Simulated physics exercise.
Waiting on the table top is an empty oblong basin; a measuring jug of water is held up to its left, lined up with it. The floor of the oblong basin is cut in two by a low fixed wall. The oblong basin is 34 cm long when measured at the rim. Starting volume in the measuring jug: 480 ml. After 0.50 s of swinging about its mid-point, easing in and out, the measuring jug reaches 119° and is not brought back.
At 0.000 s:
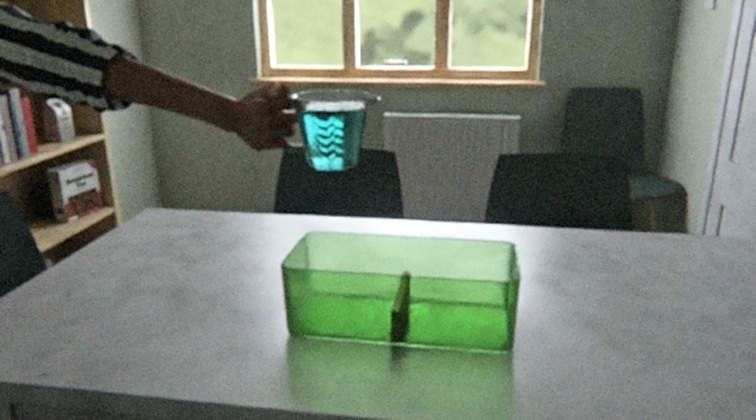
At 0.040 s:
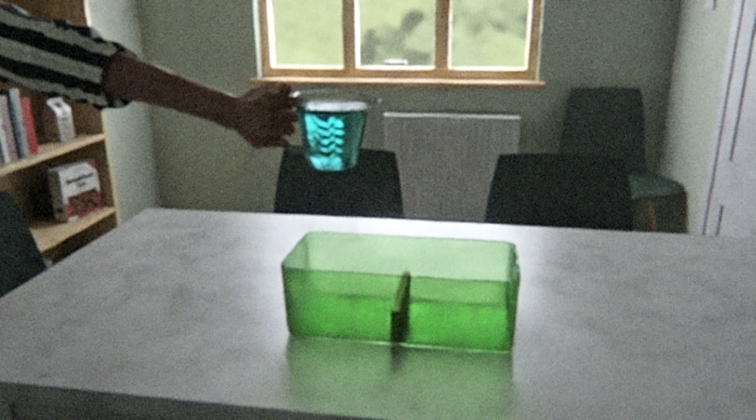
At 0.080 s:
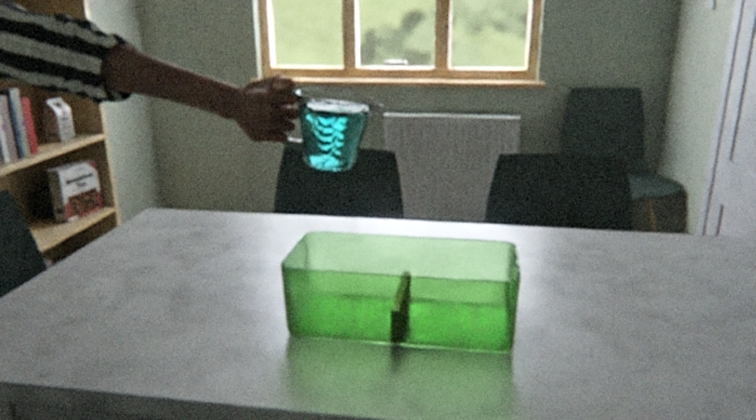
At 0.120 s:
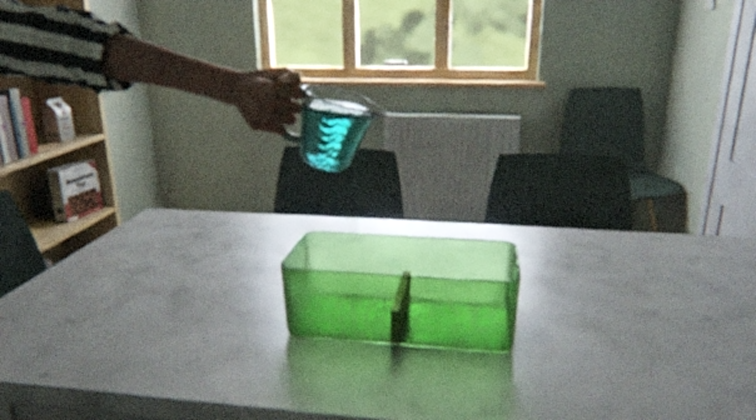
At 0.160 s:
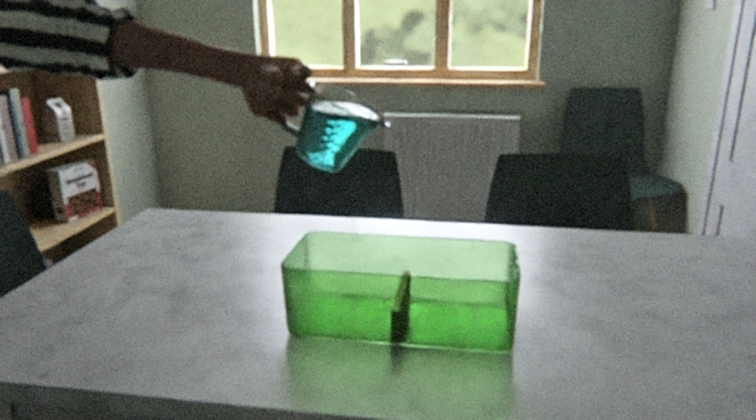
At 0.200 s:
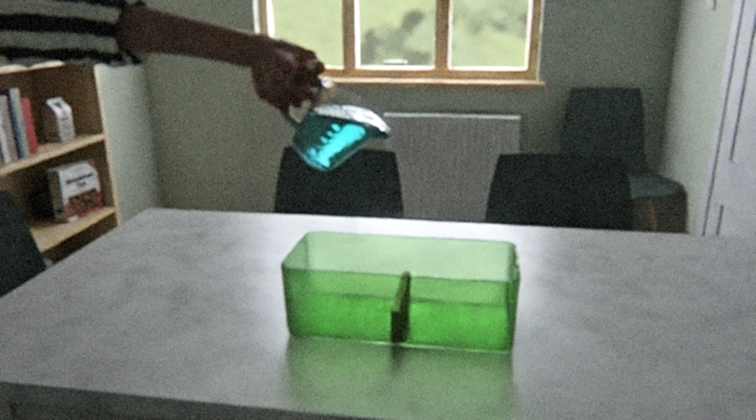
In a room with a window and dark chairs, a hand in a striped sleeve holds a measuring jug of blue water above the left side of a green, divided oblong basin on a table. The jug starts upright, then tilts steadily to the right as the hand rises, ending steeply slanted.
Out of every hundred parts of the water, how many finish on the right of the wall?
About 53 in every hundred.
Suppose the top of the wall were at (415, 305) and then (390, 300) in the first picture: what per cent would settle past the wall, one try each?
Result: 40 per cent, then 80 per cent.
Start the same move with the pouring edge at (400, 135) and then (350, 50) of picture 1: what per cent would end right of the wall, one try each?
80 in a hundred, followed by 30 in a hundred.
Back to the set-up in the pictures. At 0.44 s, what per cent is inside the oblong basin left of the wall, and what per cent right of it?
I'd say some 0 on the left and some 30 on the right.
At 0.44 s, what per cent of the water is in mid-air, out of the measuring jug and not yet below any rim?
My guess is roughly 46 %.
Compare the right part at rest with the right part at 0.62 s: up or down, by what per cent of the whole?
Change in share is positive, near 1 percent.
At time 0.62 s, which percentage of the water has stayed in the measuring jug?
Remaining share: Approx. 0 %.
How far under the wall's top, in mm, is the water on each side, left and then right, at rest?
About 44 mm on the left, about 42 mm on the right.
Then, 0.44 s in, the tilt is 115° and 24 per cent is still to pour, 0 is left of the wall and 31 right of it.
Then, 0.62 s in, the tilt is 119° and 0 per cent is still to pour, 36 is left of the wall and 52 right of it.
Then, 0.80 s in, the tilt is 119° and 0 per cent is still to pour, 41 is left of the wall and 52 right of it.
Then, 1.00 s in, the tilt is 119° and 0 per cent is still to pour, 41 is left of the wall and 53 right of it.
Finally, 41 per cent lies left of the wall, 53 right of it and 5 outside.
